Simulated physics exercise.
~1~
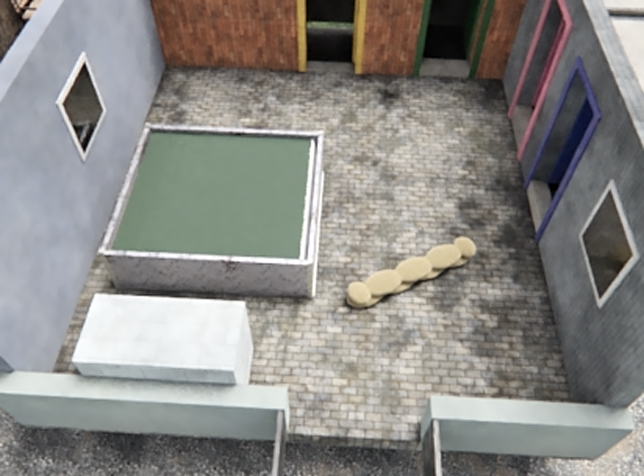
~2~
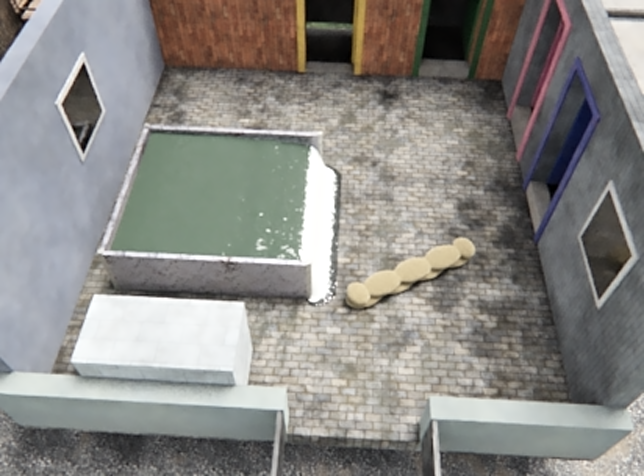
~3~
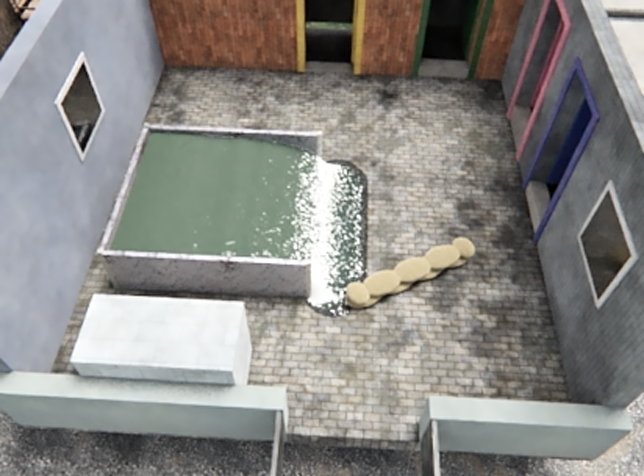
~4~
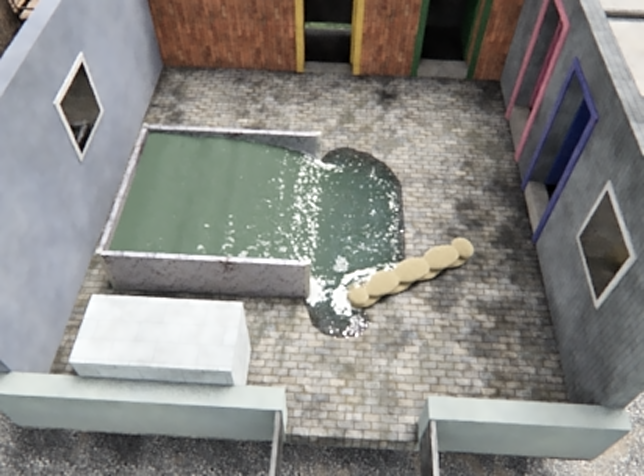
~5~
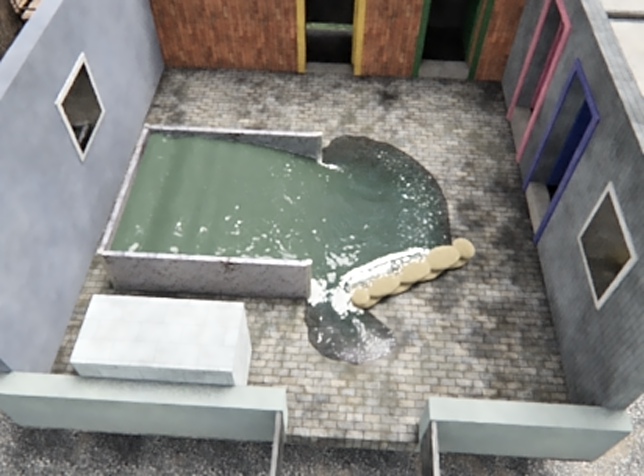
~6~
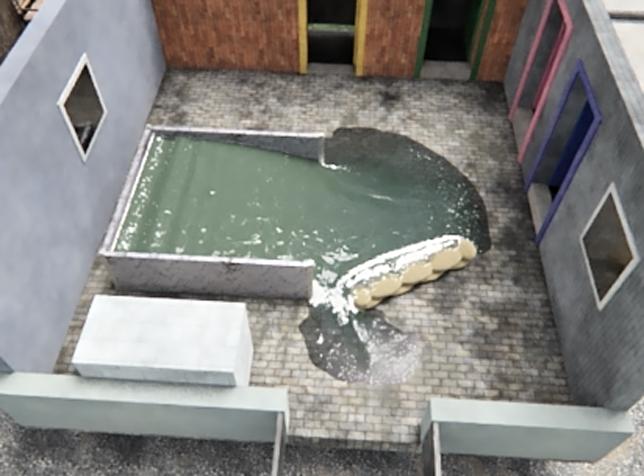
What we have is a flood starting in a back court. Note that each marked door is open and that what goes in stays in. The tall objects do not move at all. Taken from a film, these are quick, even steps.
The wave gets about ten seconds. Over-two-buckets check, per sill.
Pink door: Within two, green door: Over, yellow door: Over, blue door: Over.
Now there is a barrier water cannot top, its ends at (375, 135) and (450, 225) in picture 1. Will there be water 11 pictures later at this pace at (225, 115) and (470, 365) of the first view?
As listed: No water, wet.
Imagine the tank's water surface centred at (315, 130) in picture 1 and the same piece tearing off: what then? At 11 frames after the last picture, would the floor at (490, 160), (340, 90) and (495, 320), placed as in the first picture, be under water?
In turn: Flooded, no water, wet.
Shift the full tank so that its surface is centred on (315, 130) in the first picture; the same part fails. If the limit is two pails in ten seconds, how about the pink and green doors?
Lab note - pink door crosses the line; green door crosses the line.
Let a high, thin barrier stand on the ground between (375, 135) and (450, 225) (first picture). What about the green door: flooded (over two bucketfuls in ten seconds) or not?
The green falls short.
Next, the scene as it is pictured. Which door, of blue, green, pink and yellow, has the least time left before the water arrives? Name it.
The blue one is the one.
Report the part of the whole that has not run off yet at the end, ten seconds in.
Near 82 in a hundred.
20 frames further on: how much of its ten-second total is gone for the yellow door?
I'd put it at 0 percent.
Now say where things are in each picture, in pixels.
The open tank at (222, 192) is whole and still, in the first frame.
Water pours out at (313, 219) and has run to (313, 302), in the second frame.
The front is at (344, 307), out from the gap at (313, 220), in the third frame.
The front is at (352, 329), out from the gap at (312, 221), in the fourth frame.
The front is at (376, 352), out from the gap at (313, 222), in the fifth frame.
The front is at (478, 203), out from the gap at (314, 223), in the sixth frame.
A moment on, water covers 40 % of the floor; the pink door wet at the sill, nothing in, the green door not reached, the yellow door not reached, the blue door over two buckets in.
Next, water covers 55 % of the floor; the pink door wet at the sill, nothing in, the green door wet at the sill, nothing in, the yellow door not reached, the blue door far over two buckets in.
Then, water covers 60 % of the floor; the pink door under two buckets in, the green door over two buckets in, the yellow door wet at the sill, nothing in, the blue door far over two buckets in.
Later, water covers 90 % of the floor; the pink door under two buckets in, the green door far over two buckets in, the yellow door under two buckets in, the blue door far over two buckets in.
In the end, water covers 95 % of the floor; the pink door under two buckets in, the green door far over two buckets in, the yellow door over two buckets in, the blue door far over two buckets in.
